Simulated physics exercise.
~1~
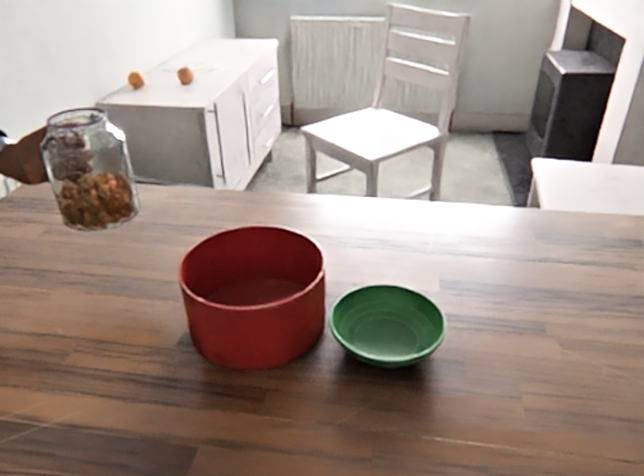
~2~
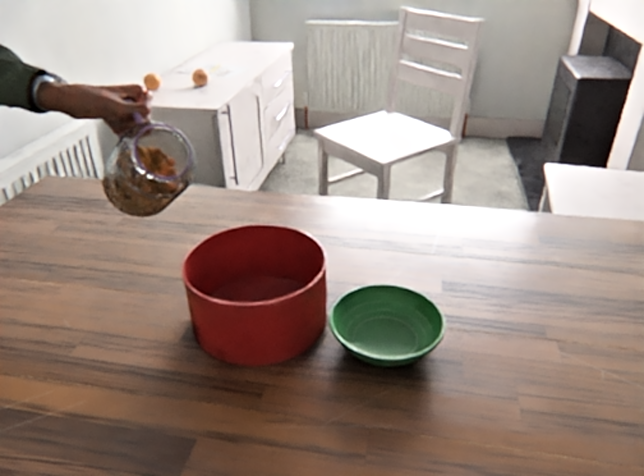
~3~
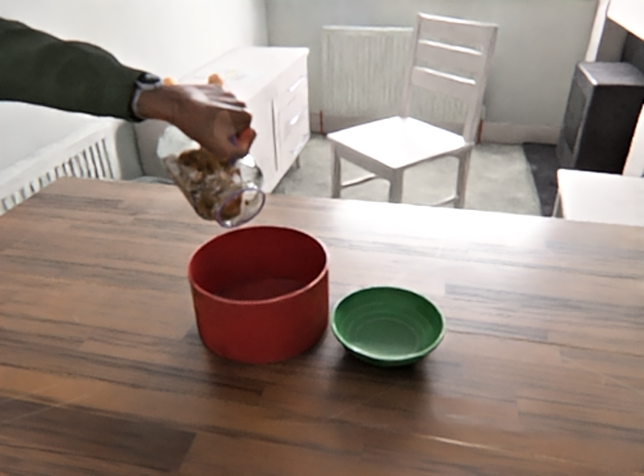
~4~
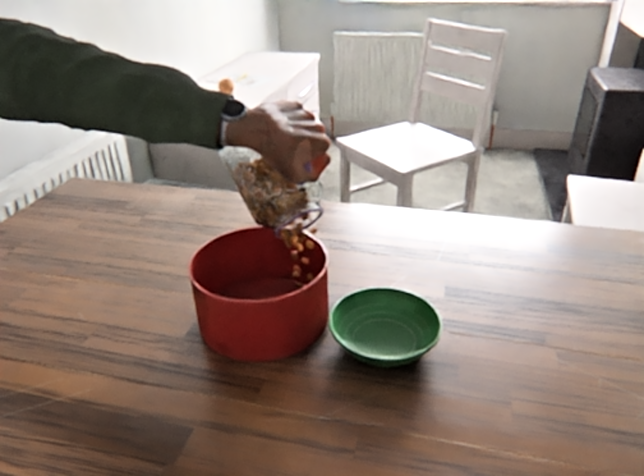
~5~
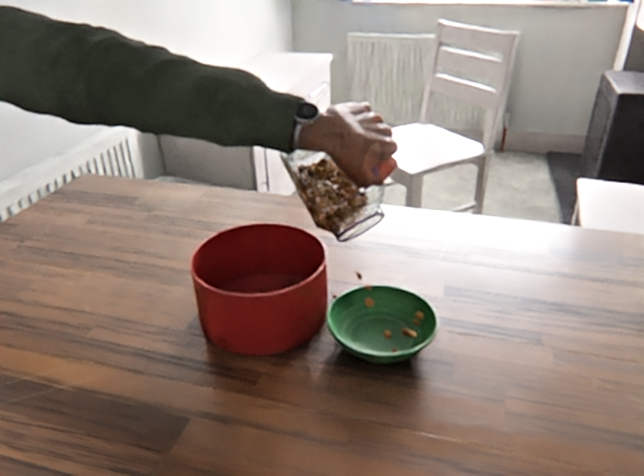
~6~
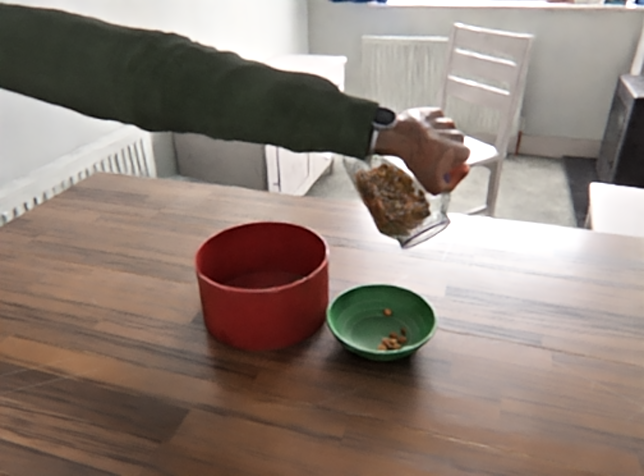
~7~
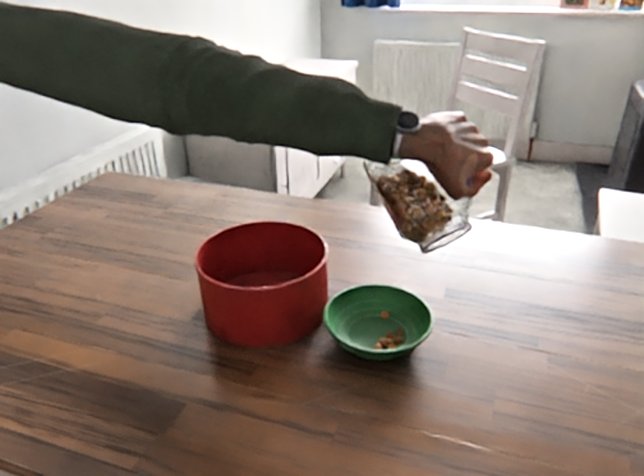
A hand tipping a glass jar of kibble rightward, spilling pieces into a red pot, then a few into a green bowl.
